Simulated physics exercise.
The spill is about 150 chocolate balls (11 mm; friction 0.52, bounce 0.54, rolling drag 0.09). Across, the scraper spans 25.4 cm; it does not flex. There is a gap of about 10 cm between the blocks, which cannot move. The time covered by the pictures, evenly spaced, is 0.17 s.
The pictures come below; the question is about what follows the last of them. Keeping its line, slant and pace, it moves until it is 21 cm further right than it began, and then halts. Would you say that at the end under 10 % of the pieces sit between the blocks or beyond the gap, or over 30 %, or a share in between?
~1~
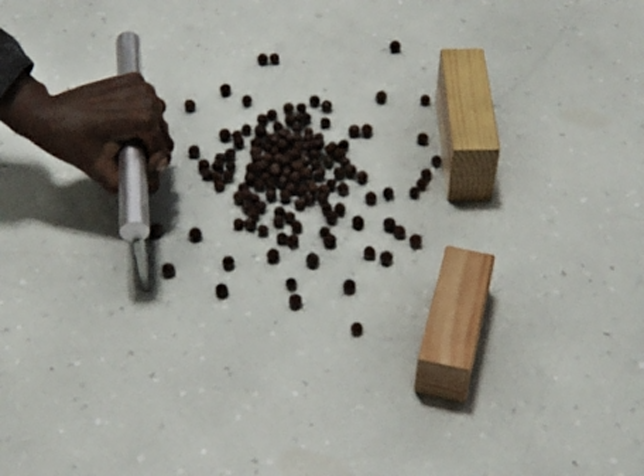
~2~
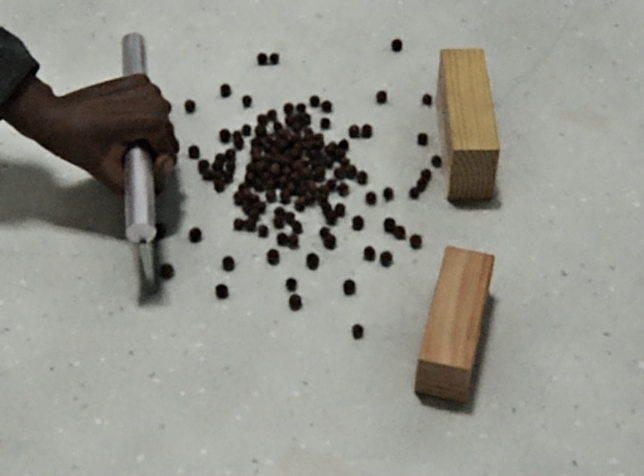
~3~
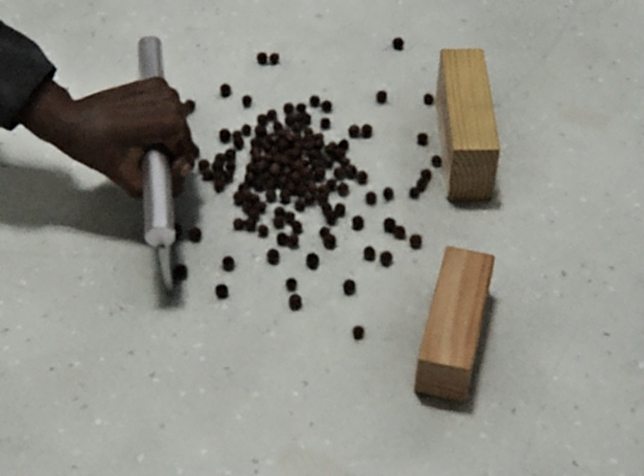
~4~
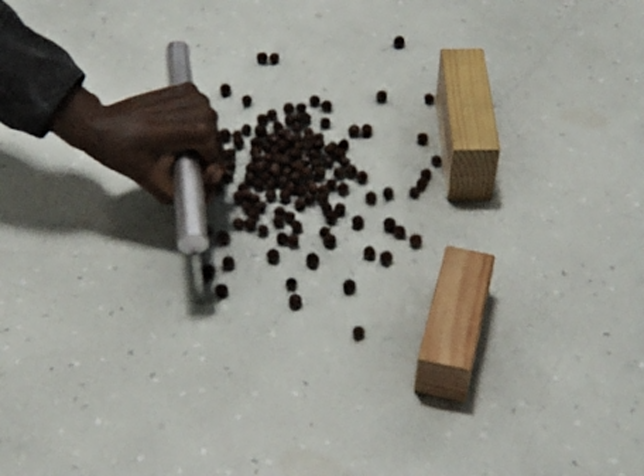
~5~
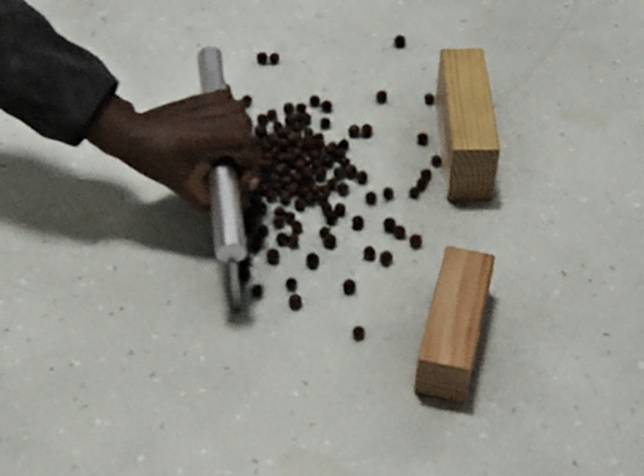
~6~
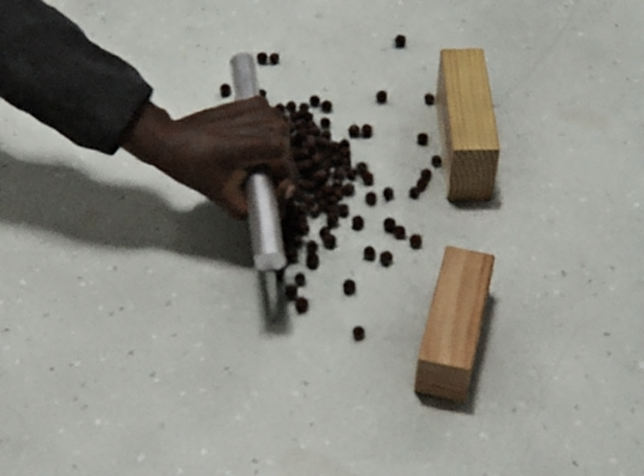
I would say a share in between.
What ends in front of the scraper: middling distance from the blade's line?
Typical distance: Close to 7 cm.
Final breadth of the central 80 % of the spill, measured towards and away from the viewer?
24 cm.
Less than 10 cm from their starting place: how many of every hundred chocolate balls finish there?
About 25 %.
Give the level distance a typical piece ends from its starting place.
Roughly 12 cm.
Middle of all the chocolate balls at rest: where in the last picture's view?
Check roughly (415, 175) and you'll find the middle.
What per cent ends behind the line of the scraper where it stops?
5 %.
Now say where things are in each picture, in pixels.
Scraper from (138, 249) to (132, 58); moved 0.0 cm; pieces shifted so far, 0; middle of the spill at (298, 168); block at (458, 305); block at (469, 97), in the first picture.
Scraper from (144, 250) to (137, 59); moved 0.6 cm; pieces shifted so far, 2; middle of the spill at (298, 168), in the second picture.
Scraper from (163, 254) to (153, 62); moved 2.2 cm; pieces shifted so far, 5; middle of the spill at (298, 168), in the third picture.
Scraper from (196, 261) to (180, 68); moved 5.1 cm; pieces shifted so far, 10; middle of the spill at (298, 168), in the fourth picture.
Scraper from (233, 270) to (212, 74); moved 8.3 cm; pieces shifted so far, 34; middle of the spill at (300, 166), in the fifth picture.
Scraper from (271, 279) to (243, 80); moved 11.5 cm; pieces shifted so far, 119; middle of the spill at (317, 160); block at (458, 305); block at (469, 97), in the sixth picture.
Then, 0.12 s after the last picture, scraper 20 cm from its start, spill 24 cm wide; round the far block 5 %, held up before the blocks 95 %.
Then, 0.24 s after the last picture, scraper 21 cm from its start, spill 28 cm wide; in or through the gap 10 %, round the far block 10 %, held up before the blocks 85 %.
Then, 0.35 s after the last picture, scraper 21 cm from its start, spill 29 cm wide; in or through the gap 15 %, round the far block 10 %, held up before the blocks 75 %.
In the end, in or through the gap 15 %, round the near block 0 %, round the far block 10 %, held up before the blocks 75 %.
